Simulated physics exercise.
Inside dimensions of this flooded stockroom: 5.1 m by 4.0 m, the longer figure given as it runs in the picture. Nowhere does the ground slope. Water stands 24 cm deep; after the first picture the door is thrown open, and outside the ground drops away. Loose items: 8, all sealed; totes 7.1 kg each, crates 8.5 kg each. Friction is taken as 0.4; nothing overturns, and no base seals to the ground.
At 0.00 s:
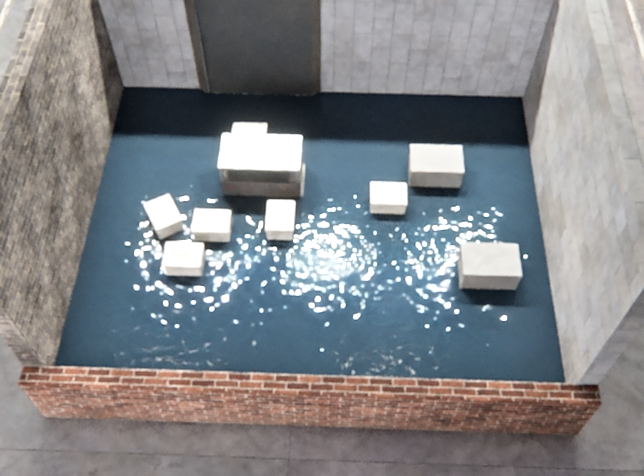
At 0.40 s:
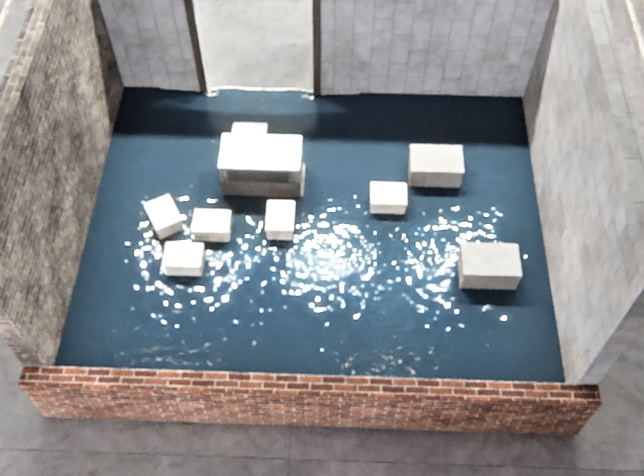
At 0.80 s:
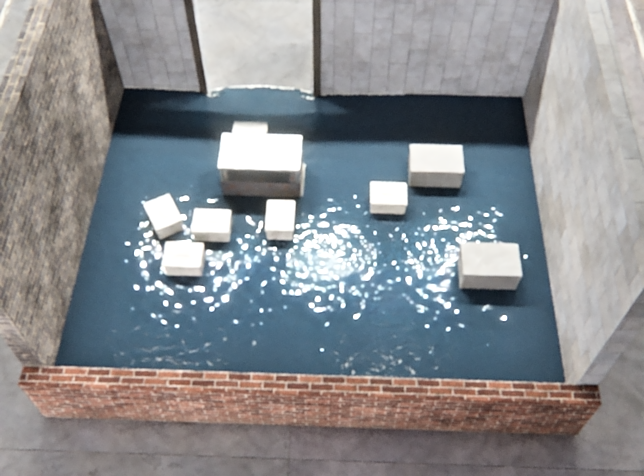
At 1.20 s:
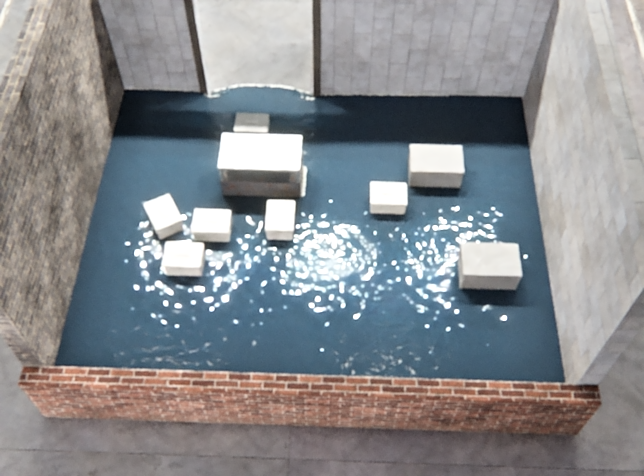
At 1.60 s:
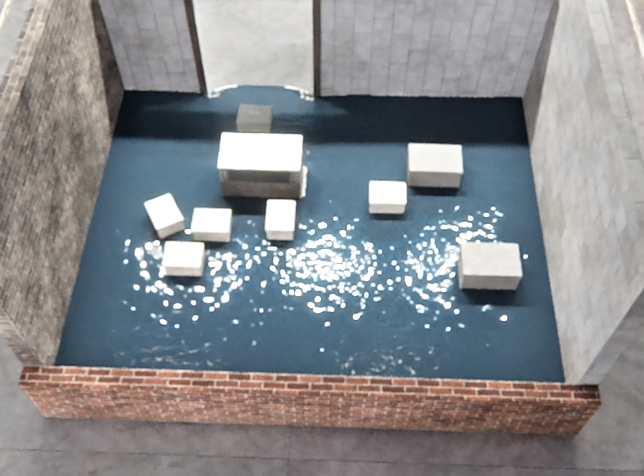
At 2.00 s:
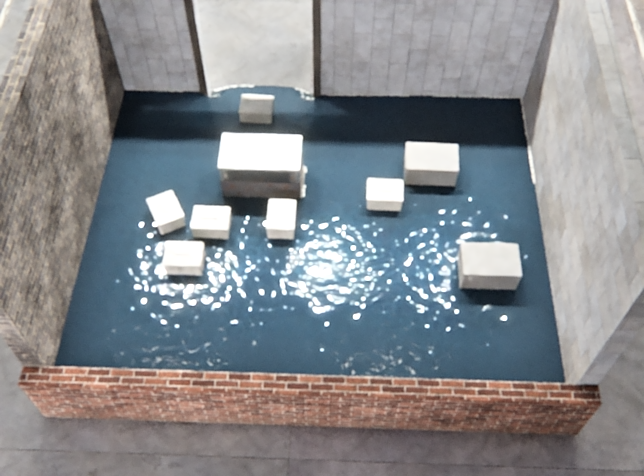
A grey door opens at the back of a flooded room and a pale box drifts toward it.
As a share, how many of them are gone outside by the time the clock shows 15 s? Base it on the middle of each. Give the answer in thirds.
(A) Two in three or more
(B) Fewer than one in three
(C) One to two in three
(A) Two in three or more.
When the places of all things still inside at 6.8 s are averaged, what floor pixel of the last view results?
(285, 180).
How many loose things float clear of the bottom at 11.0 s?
At that moment it comes to 4.
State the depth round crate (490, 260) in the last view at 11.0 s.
Around 15 centimetres.
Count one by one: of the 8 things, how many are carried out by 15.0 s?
The count is 6.
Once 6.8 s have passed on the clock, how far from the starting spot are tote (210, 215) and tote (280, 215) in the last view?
In order: 140 cm and 20 cm.
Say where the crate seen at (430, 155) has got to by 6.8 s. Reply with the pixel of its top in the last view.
Near (366, 117).
After 3.0 s 1 of 8 are out; 7 afloat.
After 6.8 s 1 of 8 are out; 7 afloat.
After 11.0 s 4 of 8 are out; 4 afloat.
After 15.0 s 6 of 8 are out; 2 afloat.
